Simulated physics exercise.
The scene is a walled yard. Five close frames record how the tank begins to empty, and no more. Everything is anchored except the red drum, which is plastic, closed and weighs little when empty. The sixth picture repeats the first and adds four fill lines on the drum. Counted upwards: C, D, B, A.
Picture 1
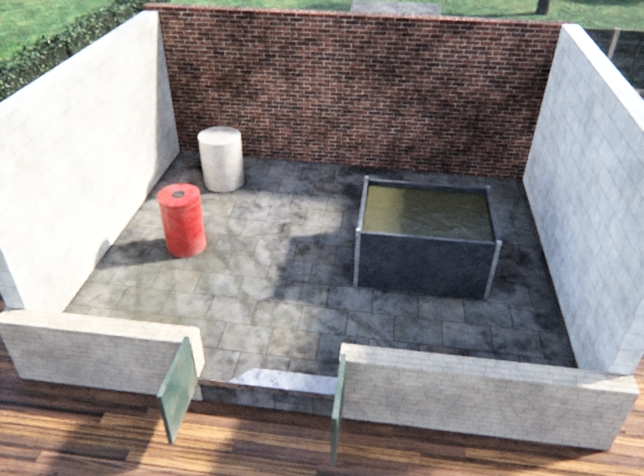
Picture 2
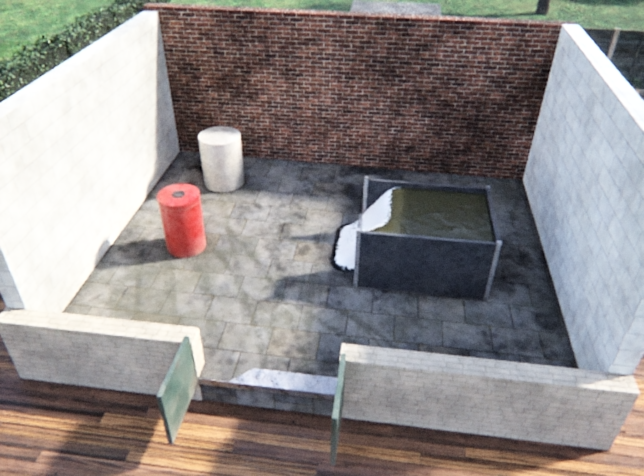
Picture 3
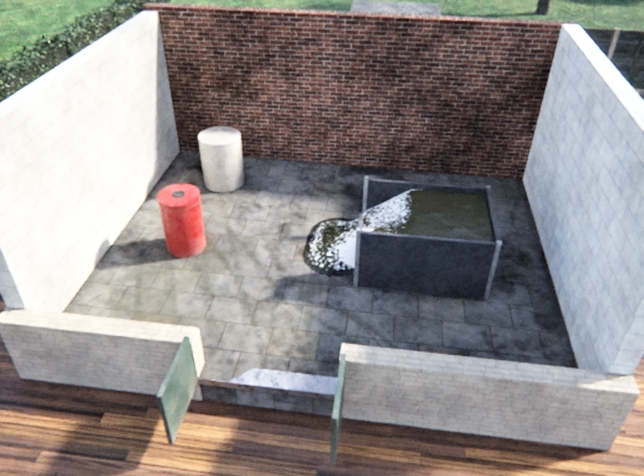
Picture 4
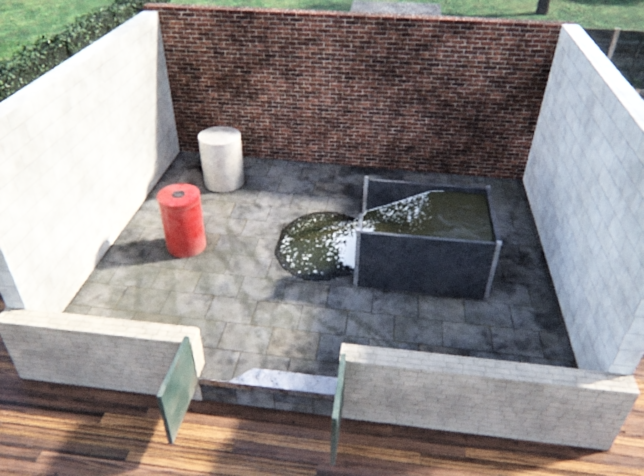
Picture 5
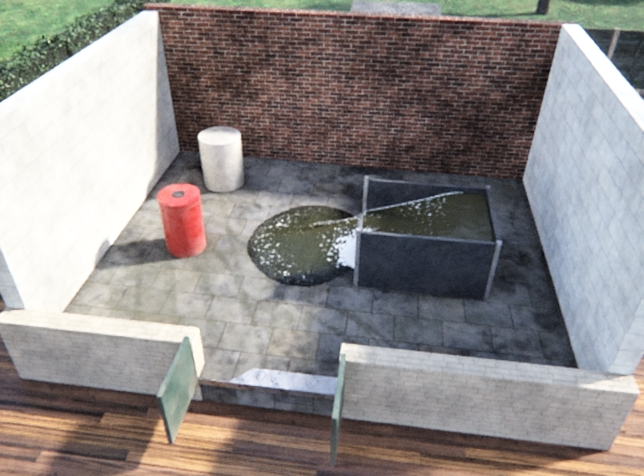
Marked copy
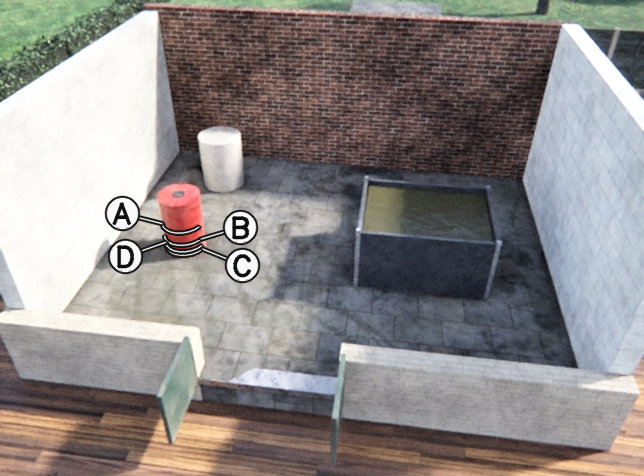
Murky water poured out of the left side of a full, dark tank in a walled yard, foaming white at first, then spreading across the paving toward a red drum that stayed still.
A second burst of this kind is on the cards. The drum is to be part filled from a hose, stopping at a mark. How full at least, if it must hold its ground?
It is A.
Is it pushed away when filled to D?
Yes.
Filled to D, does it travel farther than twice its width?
Yes.
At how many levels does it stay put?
One of them.
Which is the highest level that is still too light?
B.
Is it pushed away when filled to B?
Yes, it does.
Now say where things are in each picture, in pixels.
Lid of the red drum at (178, 194); tank full, its middle at (426, 213); open gate at (270, 339).
Water covers 1 % of the ground and is seen nearest the drum at (338, 256).
Water covers 3 % of the ground and is seen nearest the drum at (311, 253).
Water covers 6 % of the ground and is seen nearest the drum at (282, 248).
Lid of the red drum at (178, 194); water covers 9 % of the ground and is seen nearest the drum at (254, 240).
On the marked copy, A at (175, 232); B at (178, 245); C at (179, 255); D at (179, 251); from the bottom up C, D, B, A.
With A, it does not move.
With B, it is pushed about its own width away.
With C, it is pushed about 5 times its own width away.
With D, it is pushed about 4 times its own width away.
